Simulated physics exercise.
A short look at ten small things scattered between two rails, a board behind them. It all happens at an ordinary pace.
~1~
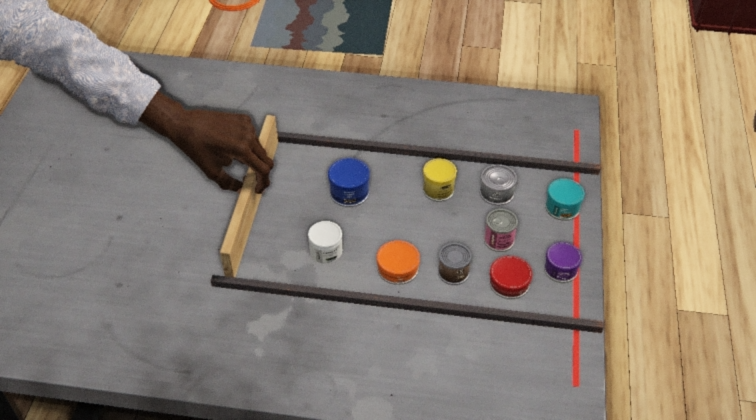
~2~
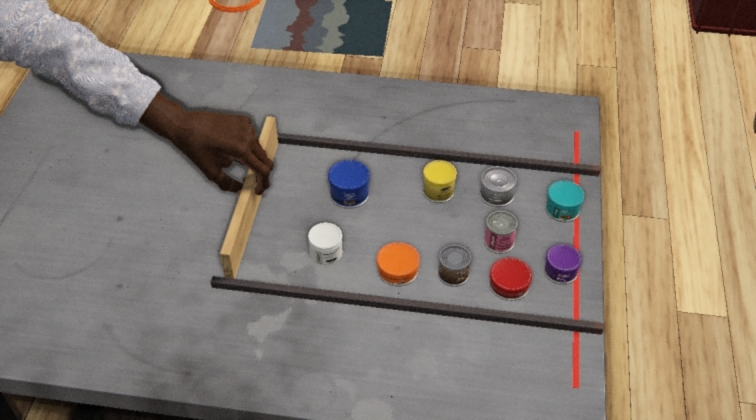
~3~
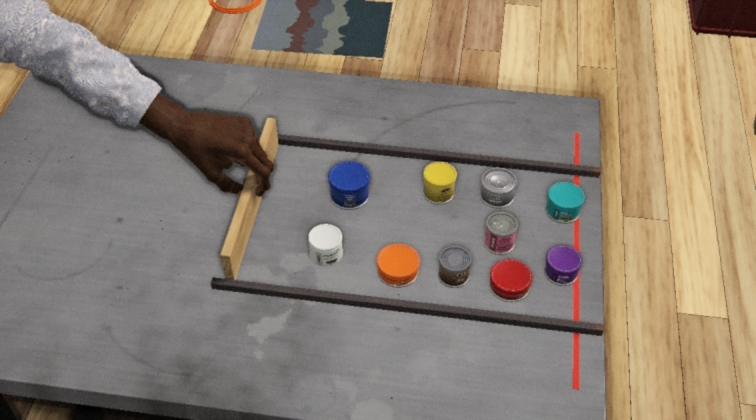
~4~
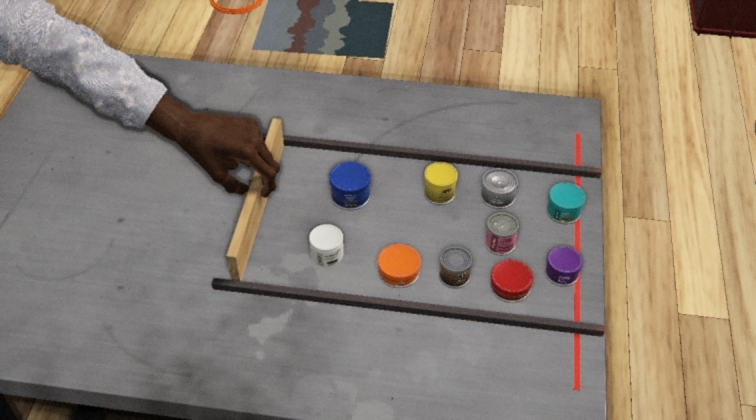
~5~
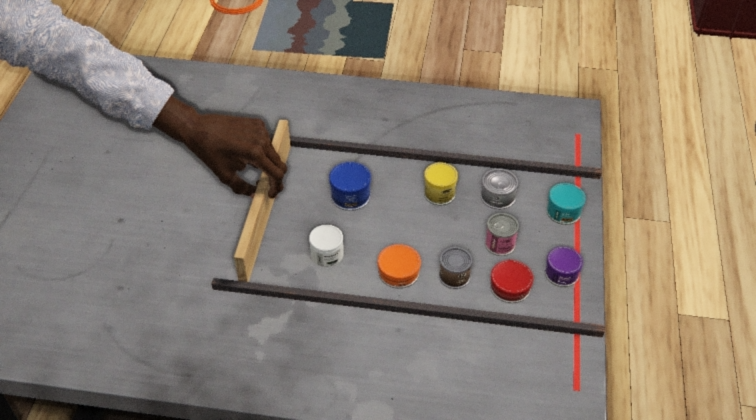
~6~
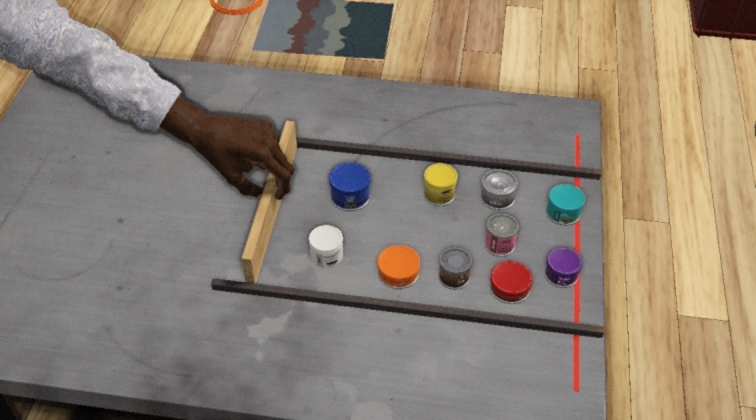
A wooden board, held by a hand reaching in from the left, stays still at first and then slides slightly right between two dark rails toward ten small, colourful tins and tubs, which remain in place near a red line.
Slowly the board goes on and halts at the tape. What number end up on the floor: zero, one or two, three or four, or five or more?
As it turns out, the number that fall off is five or more.
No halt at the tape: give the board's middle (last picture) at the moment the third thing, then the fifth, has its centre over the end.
About (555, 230), then (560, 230).
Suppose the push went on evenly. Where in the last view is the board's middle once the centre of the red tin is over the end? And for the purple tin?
About (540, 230), and (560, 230) for the other.
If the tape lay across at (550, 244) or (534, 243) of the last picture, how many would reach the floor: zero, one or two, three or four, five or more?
One after another: Just one or two; one or two.
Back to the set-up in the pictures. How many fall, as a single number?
Exactly 5.
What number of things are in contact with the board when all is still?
The number is 5.
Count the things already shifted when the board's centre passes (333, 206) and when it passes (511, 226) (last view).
First 2, then 10.
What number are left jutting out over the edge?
5 of them.
A little later, none off yet; turquoise tin at rest near (565, 205); purple tin at rest near (563, 268); red tin at rest near (511, 282).
Next, none off yet; turquoise tin at rest near (565, 205); purple tin at rest near (563, 268); red tin moving near (519, 283).
Later still, none off yet; turquoise tin shifted about its own width near (599, 215); purple tin shifted about its own width near (589, 263); red tin shifted well along near (584, 307).
When it is over, the number that fall off is five or more; down, brown pot, grey pot, red tin, purple tin and turquoise tin.
